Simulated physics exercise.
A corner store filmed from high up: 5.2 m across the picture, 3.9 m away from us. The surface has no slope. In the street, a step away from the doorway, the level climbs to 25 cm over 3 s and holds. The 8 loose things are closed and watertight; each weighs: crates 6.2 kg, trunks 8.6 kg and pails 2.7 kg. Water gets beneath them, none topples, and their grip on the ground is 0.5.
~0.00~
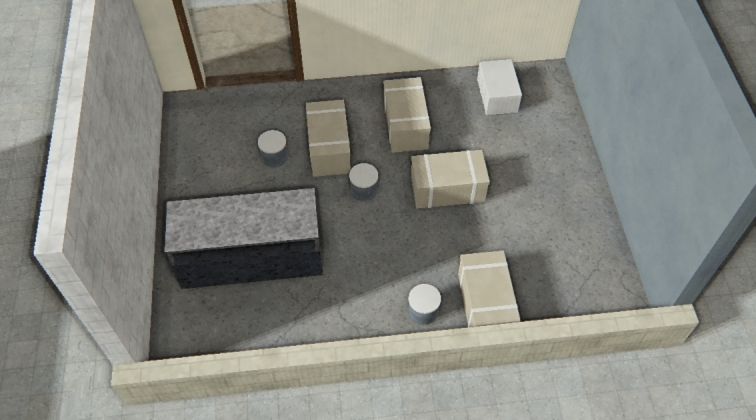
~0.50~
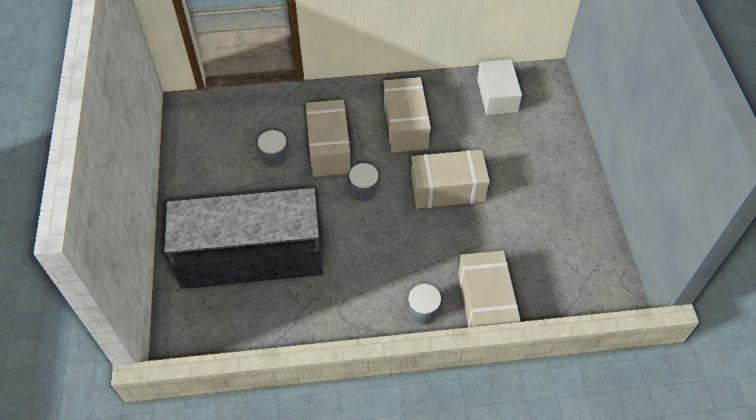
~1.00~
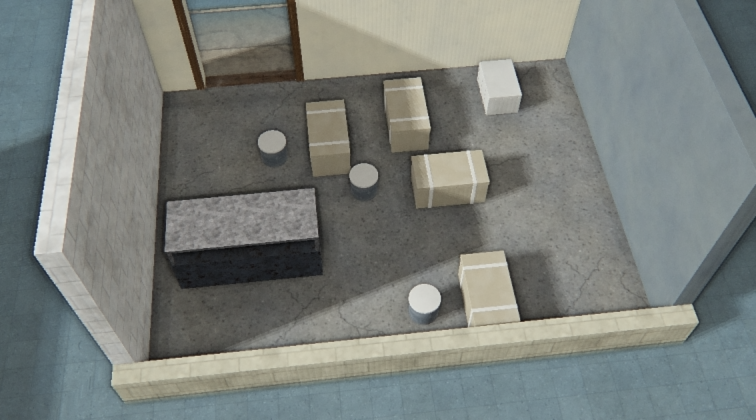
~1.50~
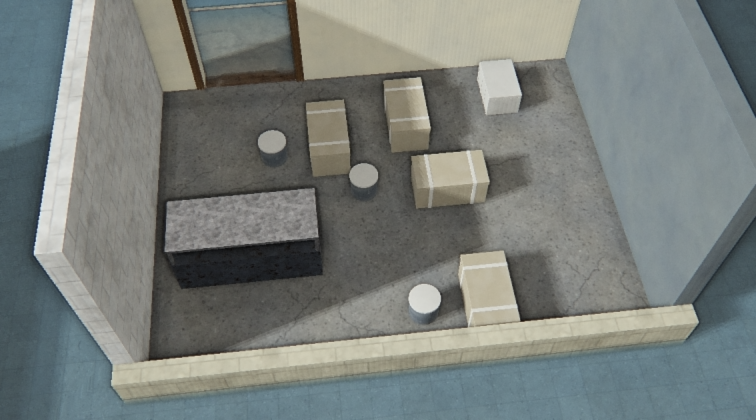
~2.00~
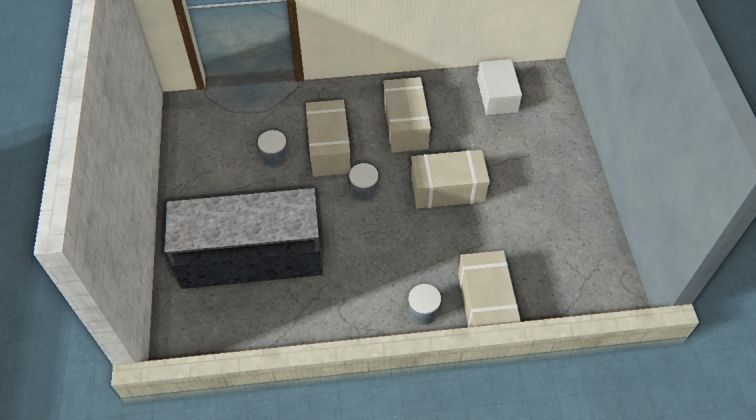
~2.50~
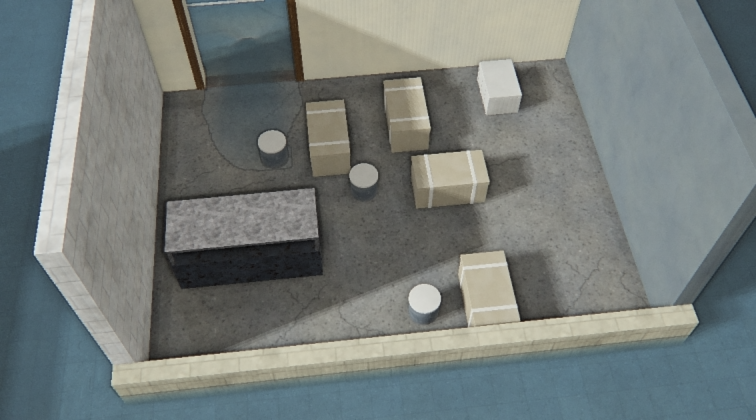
In a small store seen from above, bluish water spread across the ground outside, then crept in through the doorway and reached the nearest round pail, while the boxes and pails stayed still.
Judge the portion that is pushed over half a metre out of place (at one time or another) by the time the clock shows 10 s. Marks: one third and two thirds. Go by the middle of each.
Share: At least two thirds.
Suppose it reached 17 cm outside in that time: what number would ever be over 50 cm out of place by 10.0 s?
In that case 4 of them.
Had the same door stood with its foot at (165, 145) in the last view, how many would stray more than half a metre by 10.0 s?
Then 8.
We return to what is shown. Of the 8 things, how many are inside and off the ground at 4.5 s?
2 of them.
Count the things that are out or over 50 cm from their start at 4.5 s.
I count 2.
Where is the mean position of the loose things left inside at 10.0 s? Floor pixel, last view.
Near (526, 197).
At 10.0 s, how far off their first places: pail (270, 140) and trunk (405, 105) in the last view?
In that order: 350 cm, 50 cm.
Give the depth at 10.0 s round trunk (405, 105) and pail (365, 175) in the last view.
Roughly 2 and 15 cm.
After 3.5 s 1 of 8 are over 50 cm from their spots; 0 afloat.
After 4.5 s 2 of 8 are over 50 cm from their spots; 2 afloat.
After 7.0 s 6 of 8 are over 50 cm from their spots; 4 afloat.
After 10.0 s 6 of 8 are over 50 cm from their spots, and 6 have been at some point; 7 afloat.
